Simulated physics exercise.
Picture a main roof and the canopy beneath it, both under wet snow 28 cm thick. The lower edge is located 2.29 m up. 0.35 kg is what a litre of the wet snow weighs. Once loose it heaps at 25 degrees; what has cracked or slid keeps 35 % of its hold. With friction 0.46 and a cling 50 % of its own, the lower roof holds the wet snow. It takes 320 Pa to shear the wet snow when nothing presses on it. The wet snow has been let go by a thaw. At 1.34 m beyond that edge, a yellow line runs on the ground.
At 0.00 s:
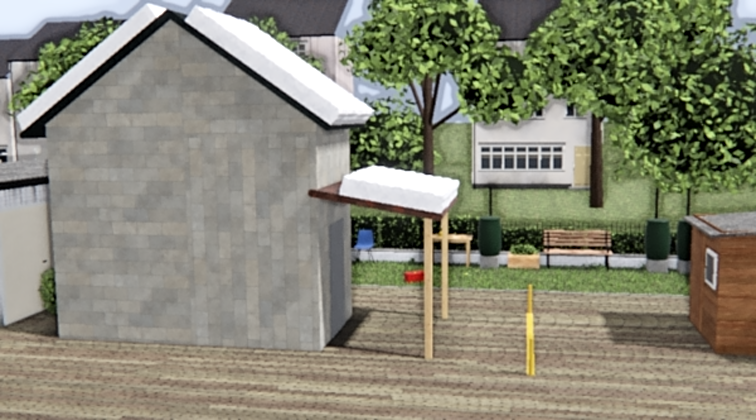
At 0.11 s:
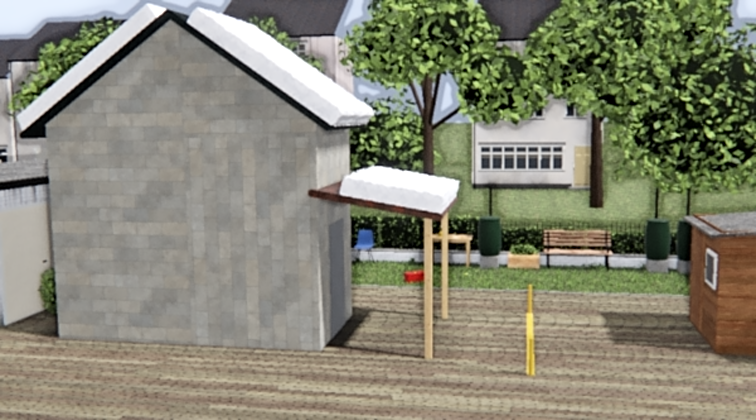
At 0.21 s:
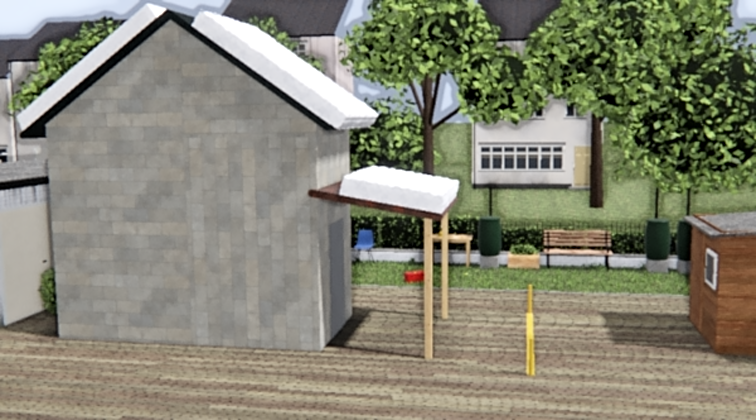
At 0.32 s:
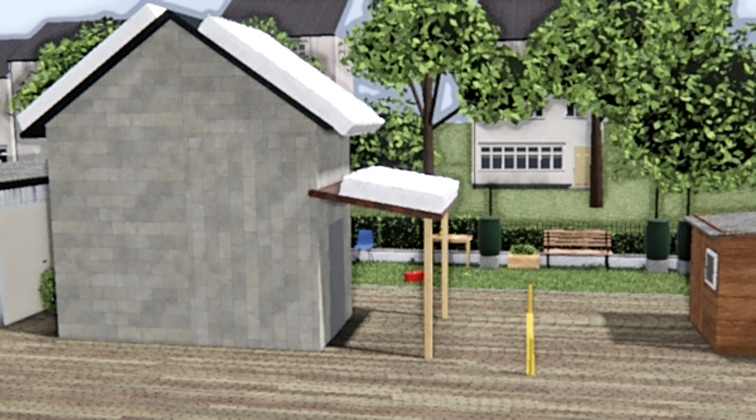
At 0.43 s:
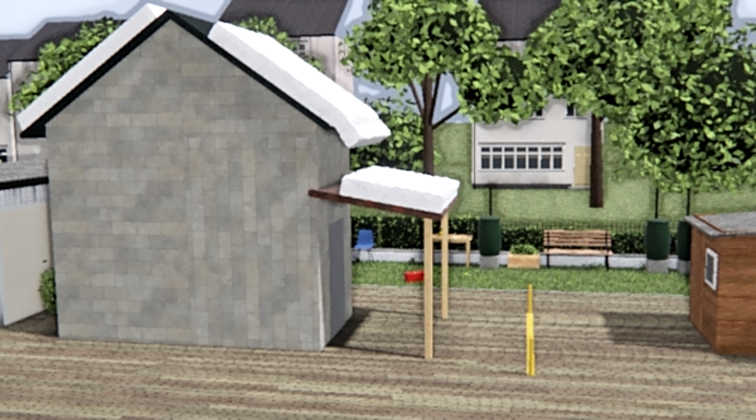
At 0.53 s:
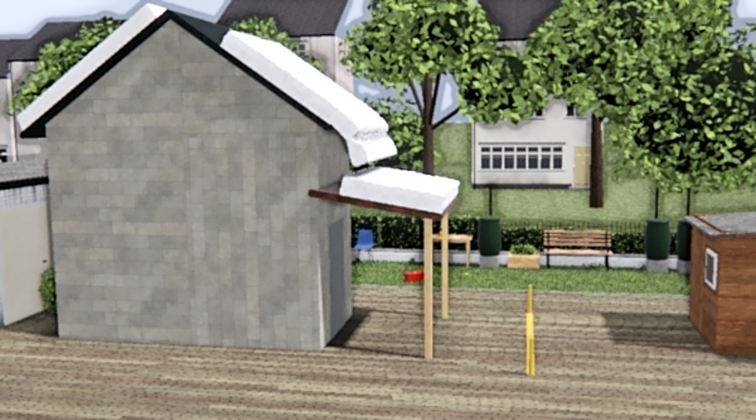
Snow slides down the right side of a gray building's roof and begins cracking.
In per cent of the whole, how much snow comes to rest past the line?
49 %.
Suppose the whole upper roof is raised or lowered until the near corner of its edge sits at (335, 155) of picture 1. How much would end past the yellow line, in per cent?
Result: Near 30 %.
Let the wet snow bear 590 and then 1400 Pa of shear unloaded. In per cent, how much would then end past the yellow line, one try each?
Try one gives 40 per cent, try two gives 16 per cent.
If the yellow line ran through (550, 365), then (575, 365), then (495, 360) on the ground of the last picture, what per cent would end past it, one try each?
I'd guess near 45 %, then near 35 %, and near 60 % on the last try.
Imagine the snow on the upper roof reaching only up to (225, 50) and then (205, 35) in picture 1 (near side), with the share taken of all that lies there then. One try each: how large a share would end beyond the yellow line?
It would be around 35 percent and then around 40 percent.
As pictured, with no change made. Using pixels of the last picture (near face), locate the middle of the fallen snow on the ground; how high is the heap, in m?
The heap centres close to (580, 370) and stands about 0.3 m tall.
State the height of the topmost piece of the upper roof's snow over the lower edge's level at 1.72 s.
Roughly 0.6 m.
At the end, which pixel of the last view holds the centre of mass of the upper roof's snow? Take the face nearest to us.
Somewhere about (565, 318), I'd say.
After 1.08 s, none is below the lower edge and 0 % is past the line.
After 1.72 s, 53 % is below the lower edge and 27 % is past the line.
After 2.36 s, 64 % is below the lower edge and 49 % is past the line.
After 3.00 s, 64 % is below the lower edge and 49 % is past the line.
After 3.10 s, 64 % is below the lower edge and 49 % is past the line.
